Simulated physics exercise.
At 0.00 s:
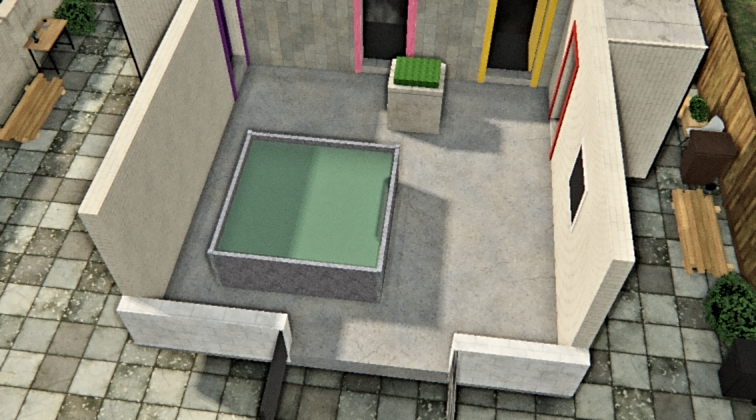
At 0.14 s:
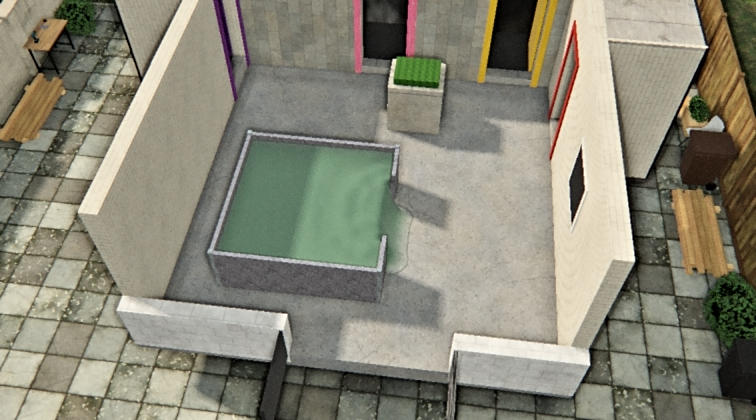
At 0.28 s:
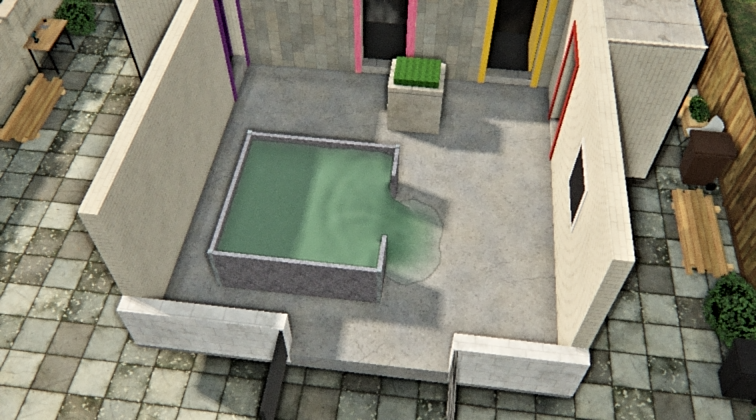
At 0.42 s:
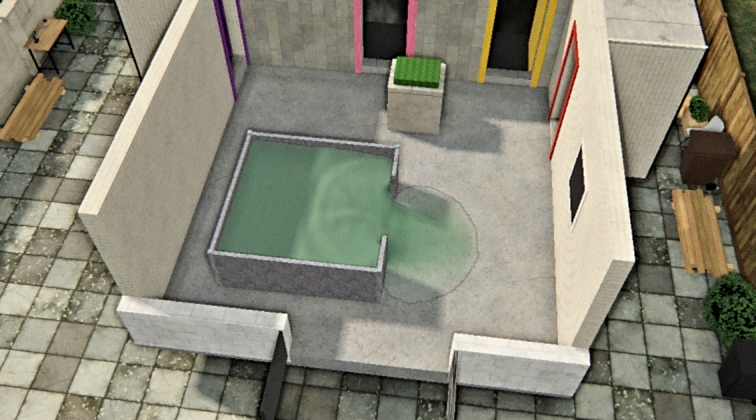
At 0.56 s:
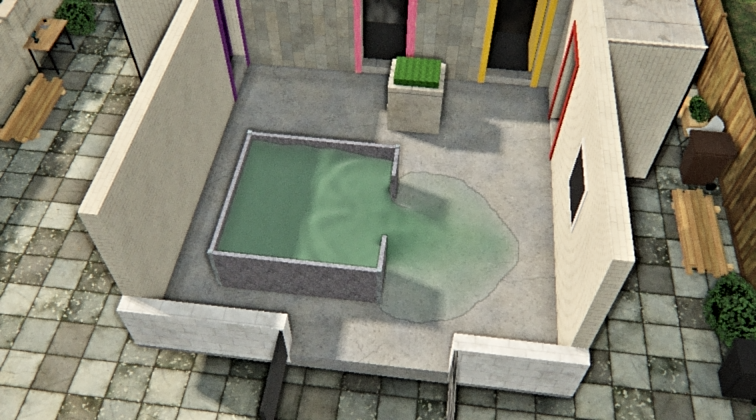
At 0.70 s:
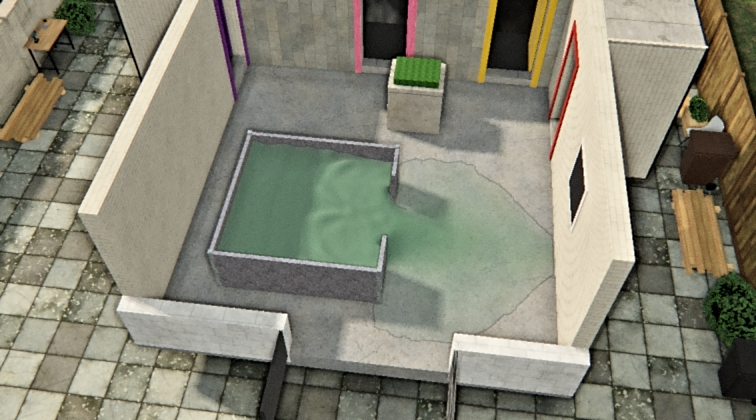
Green water poured out through a gap that opened in the right side of a square tank in a walled yard, then fanned out in a thin, widening sheet across the grey floor toward the right wall.
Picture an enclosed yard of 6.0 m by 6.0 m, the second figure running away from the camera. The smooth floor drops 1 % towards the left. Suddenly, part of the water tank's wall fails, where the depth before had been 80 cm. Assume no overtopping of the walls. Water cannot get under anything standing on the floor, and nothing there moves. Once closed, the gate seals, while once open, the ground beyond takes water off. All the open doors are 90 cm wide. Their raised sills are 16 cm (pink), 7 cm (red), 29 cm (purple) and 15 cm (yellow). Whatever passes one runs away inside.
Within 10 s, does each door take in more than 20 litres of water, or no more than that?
At the end, the pink door lets in a smaller amount than the limit; the red door lets in a larger amount than the limit; the purple door lets in a smaller amount than the limit; the yellow door lets in a larger amount than the limit.
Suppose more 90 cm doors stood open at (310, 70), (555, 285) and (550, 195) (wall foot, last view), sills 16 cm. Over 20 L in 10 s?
Check each in turn: The first fails, the second succeeds, the third succeeds.
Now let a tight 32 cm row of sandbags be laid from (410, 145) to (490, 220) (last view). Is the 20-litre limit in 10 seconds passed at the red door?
Well, at red the limit is respected.
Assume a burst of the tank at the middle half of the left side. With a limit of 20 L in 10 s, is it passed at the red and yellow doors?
Versus the limit - red: Exceeded, yellow: Within.
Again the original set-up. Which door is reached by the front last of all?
It would be the purple one.
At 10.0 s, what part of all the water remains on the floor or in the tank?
Some 84 in a hundred.
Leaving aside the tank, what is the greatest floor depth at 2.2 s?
Peak depth: Approx. 44 cm.
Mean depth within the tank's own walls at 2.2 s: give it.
I'd put the mean depth near 48 centimetres.
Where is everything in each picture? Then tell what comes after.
The first picture shows the water tank at (310, 200) is whole and still, 80 cm deep.
In the second picture, water pours out at (387, 228) and has run 0.6 m, to (394, 270); typically 8 cm deep outside, 80 cm at the water tank's back.
In the third picture, the front is at (428, 270), 0.9 m from the gap at (387, 229); 1.0 m2 of floor is under water; 80 cm left at the back of the water tank.
In the fourth picture, water pours out at (387, 230) and has run 1.4 m, to (471, 259); typically 9 cm deep outside, 80 cm at the water tank's back.
In the fifth picture, water pours out at (387, 230) and has run 2.1 m, to (513, 260); typically 6 cm deep outside, 80 cm at the water tank's back.
In the sixth picture, the front is at (552, 267), 2.7 m from the gap at (387, 228); 6.2 m2 of floor is under water; 76 cm left at the back of the water tank.
After 1.4 s water covers 30 % of the floor and is deepest (47 cm) near (547, 368); pink door not reached, red door not reached, purple door not reached, yellow door not reached.
After 2.2 s water covers 35 % of the floor and is deepest (44 cm) near (546, 323); pink door not reached, red door 14 cm at the sill, 8 L in, purple door not reached, yellow door 12 cm at the sill, 0 L in.
After 3.5 s water covers 55 % of the floor and is deepest (31 cm) near (534, 366); pink door 4 cm at the sill, 0 L in, red door 11 cm at the sill, 31 L in, purple door not reached, yellow door 28 cm at the sill, 70 L in.
After 6.0 s water covers 85 % of the floor and is deepest (24 cm) near (511, 90); pink door 9 cm at the sill, 0 L in, red door 9 cm at the sill, 48 L in, purple door 19 cm at the sill, 0 L in, yellow door 25 cm at the sill, 162 L in.
After 10.0 s water covers 95 % of the floor and is deepest (20 cm) near (155, 324); pink door 9 cm at the sill, 0 L in, red door 13 cm at the sill, 98 L in, purple door 15 cm at the sill, 0 L in, yellow door 14 cm at the sill, 200 L in.
